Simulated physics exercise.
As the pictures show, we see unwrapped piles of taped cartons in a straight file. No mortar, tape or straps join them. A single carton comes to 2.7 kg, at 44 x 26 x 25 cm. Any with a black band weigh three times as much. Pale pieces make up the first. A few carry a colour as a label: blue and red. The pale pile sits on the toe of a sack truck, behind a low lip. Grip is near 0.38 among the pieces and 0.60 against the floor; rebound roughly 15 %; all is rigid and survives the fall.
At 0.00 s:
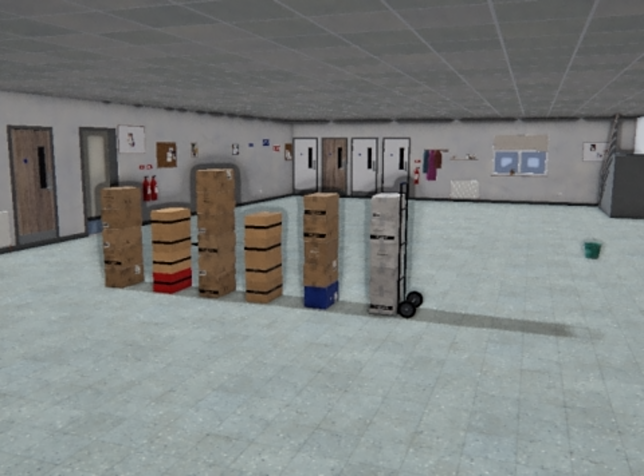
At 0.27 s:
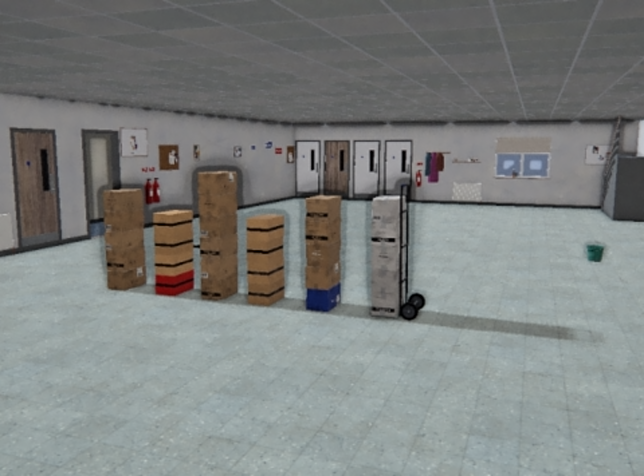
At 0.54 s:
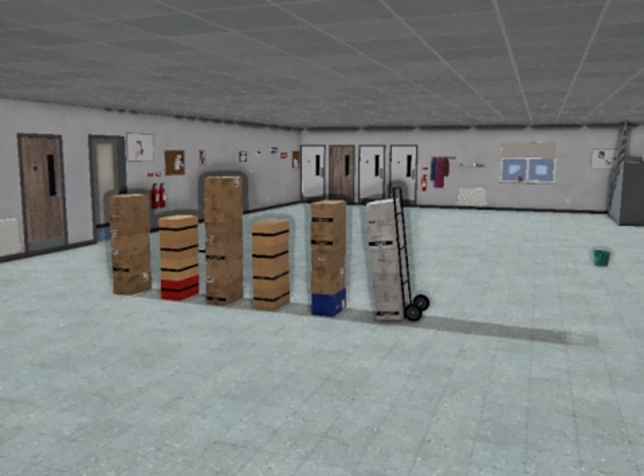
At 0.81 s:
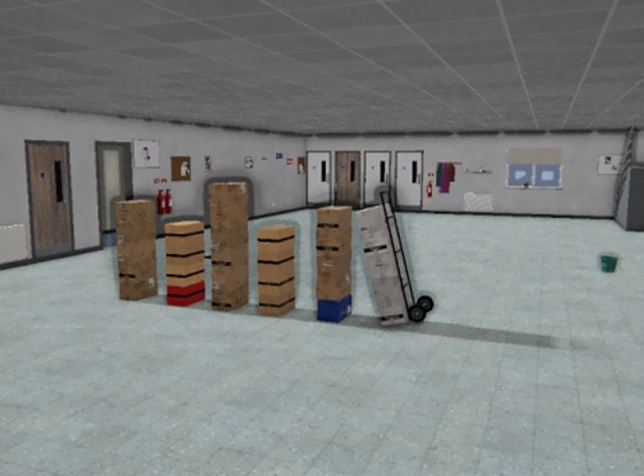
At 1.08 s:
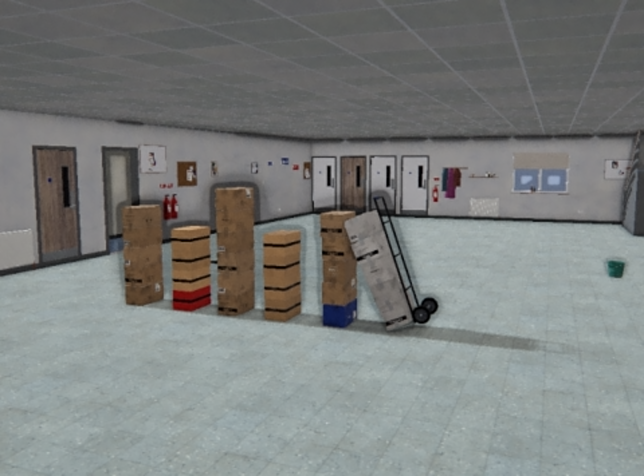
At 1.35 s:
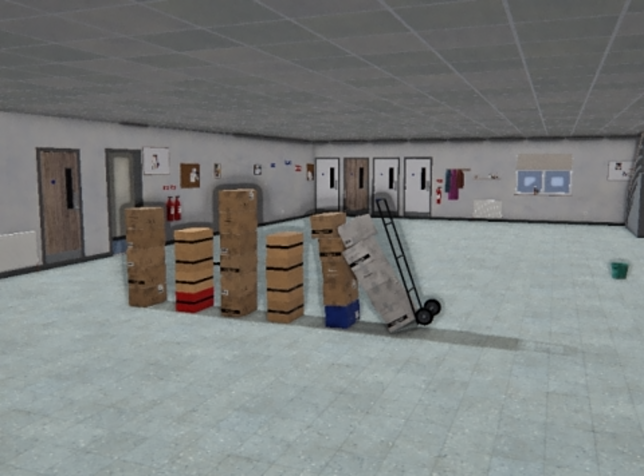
In a large tiled room, a sack truck at the right end of a row of box stacks tilted left, and its pale stack leaned over against the blue-based one, which began leaning too.
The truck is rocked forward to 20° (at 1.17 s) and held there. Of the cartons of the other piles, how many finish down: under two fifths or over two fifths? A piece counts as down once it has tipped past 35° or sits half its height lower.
More than two fifths of them.
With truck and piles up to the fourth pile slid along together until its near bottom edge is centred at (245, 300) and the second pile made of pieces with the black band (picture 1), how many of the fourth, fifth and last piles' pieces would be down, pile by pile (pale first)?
In that case fourth 0, fifth 0, last 0.
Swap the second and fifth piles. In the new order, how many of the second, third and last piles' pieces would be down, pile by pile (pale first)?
In that case second 0, third 0, last 0.
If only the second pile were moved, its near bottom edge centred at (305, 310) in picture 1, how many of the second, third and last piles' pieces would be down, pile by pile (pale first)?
In that case second 5, third 4, last 5.
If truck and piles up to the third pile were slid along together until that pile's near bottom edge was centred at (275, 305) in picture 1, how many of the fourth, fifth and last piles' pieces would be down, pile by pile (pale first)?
In that case fourth 6, fifth 4, last 5.
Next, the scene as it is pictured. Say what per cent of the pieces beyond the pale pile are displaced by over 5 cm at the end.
It is 100 per cent.
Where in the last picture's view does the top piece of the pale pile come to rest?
Around (302, 275).
Around 1.86 s, 5 of the pale pile down; none of the 24 other cartons down, 6 disturbed; blue carton tipped 27°.
Around 2.82 s, 5 of the pale pile down; 8 of the 24 other cartons down; blue carton tipped 47°.
Around 3.68 s, 5 of the pale pile down; 16 of the 24 other cartons down; blue carton tipped 47°; red carton tipped 32°.
Around 4.26 s, 5 of the pale pile down; 24 of the 24 other cartons down; red carton on its side; blue carton tipped 47°.
Finally (5.3 s), 5 of the pale pile down; 24 of the 24 other cartons down; red carton on its side; blue carton tipped 49°. That is 100 per cent. Seen by the last camera, middles, red carton near (178, 296), blue carton near (332, 307).
